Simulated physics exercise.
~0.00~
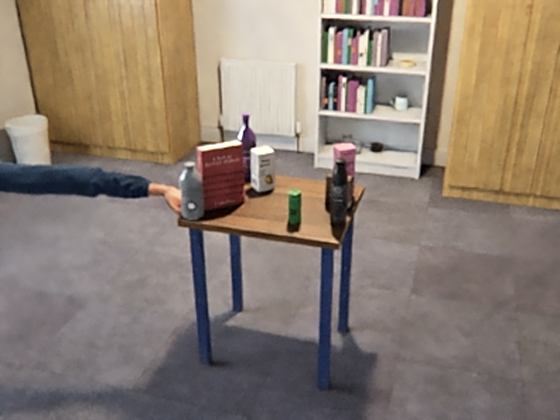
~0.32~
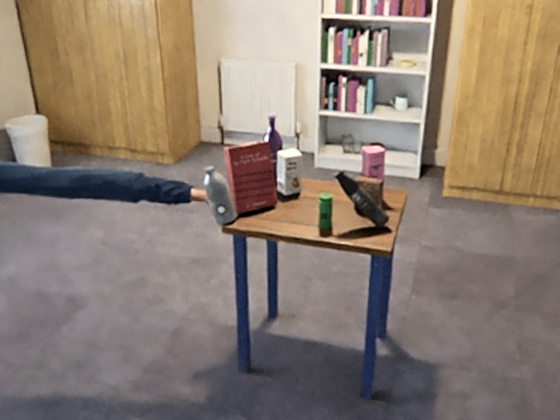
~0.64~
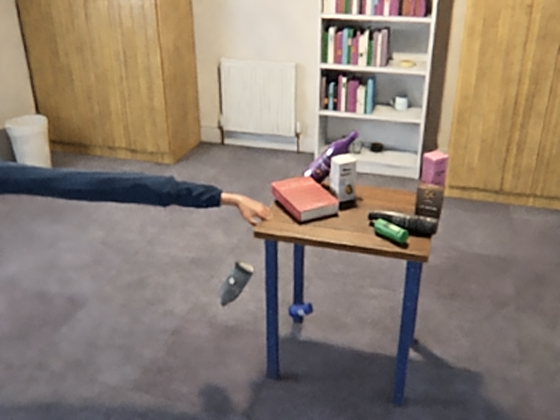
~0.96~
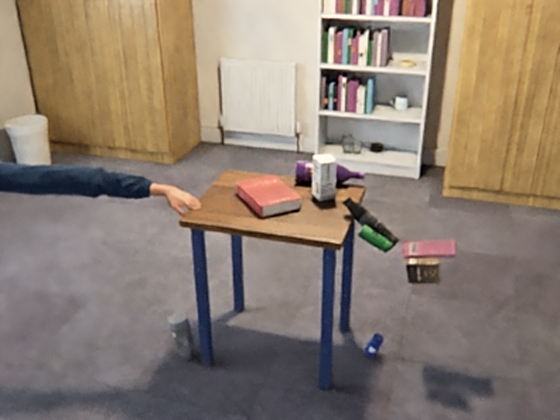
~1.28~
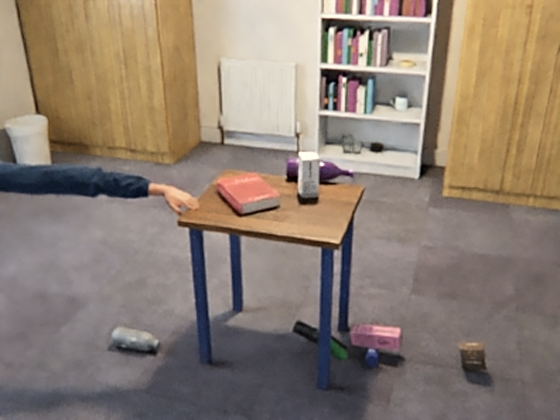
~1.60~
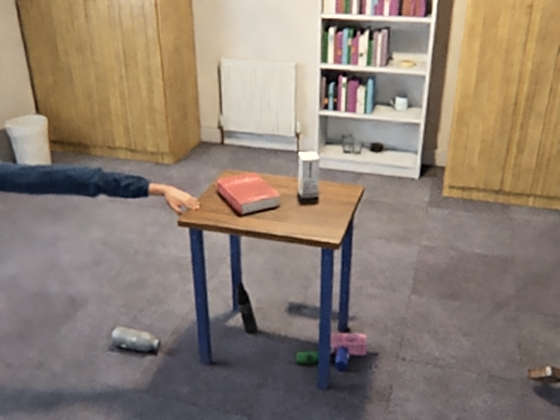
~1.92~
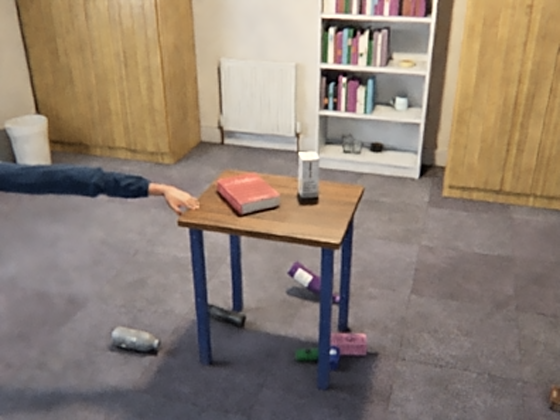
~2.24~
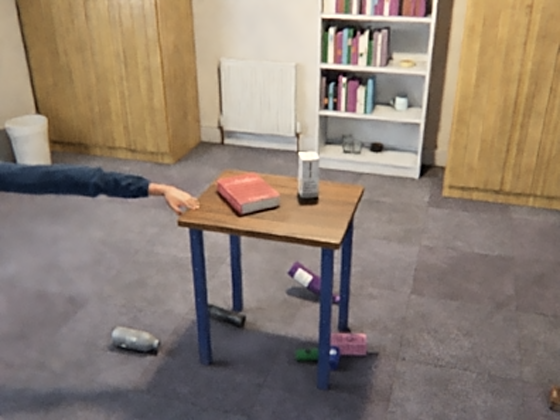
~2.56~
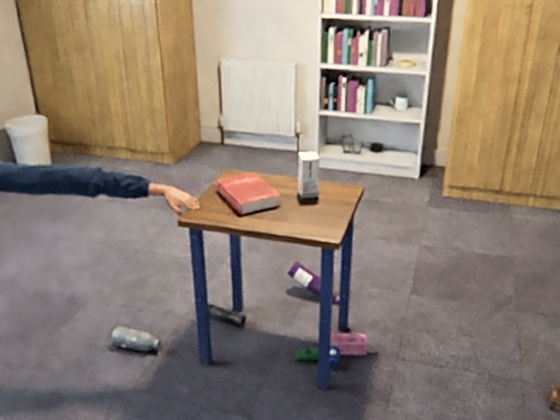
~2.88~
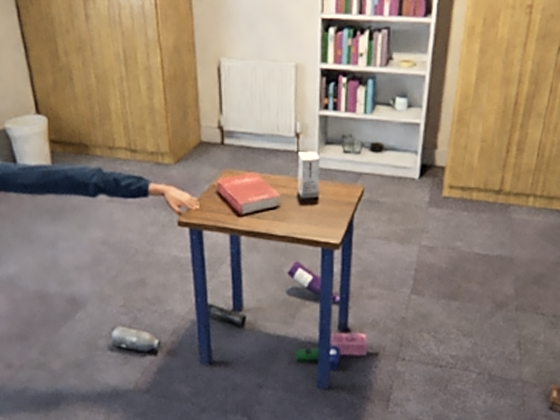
A hand pulled a small wooden table of bottles, cartons and a book to the right, then jerked it back left, sending most things tumbling to the floor, while the red book lay flat and a white carton stayed standing on top.
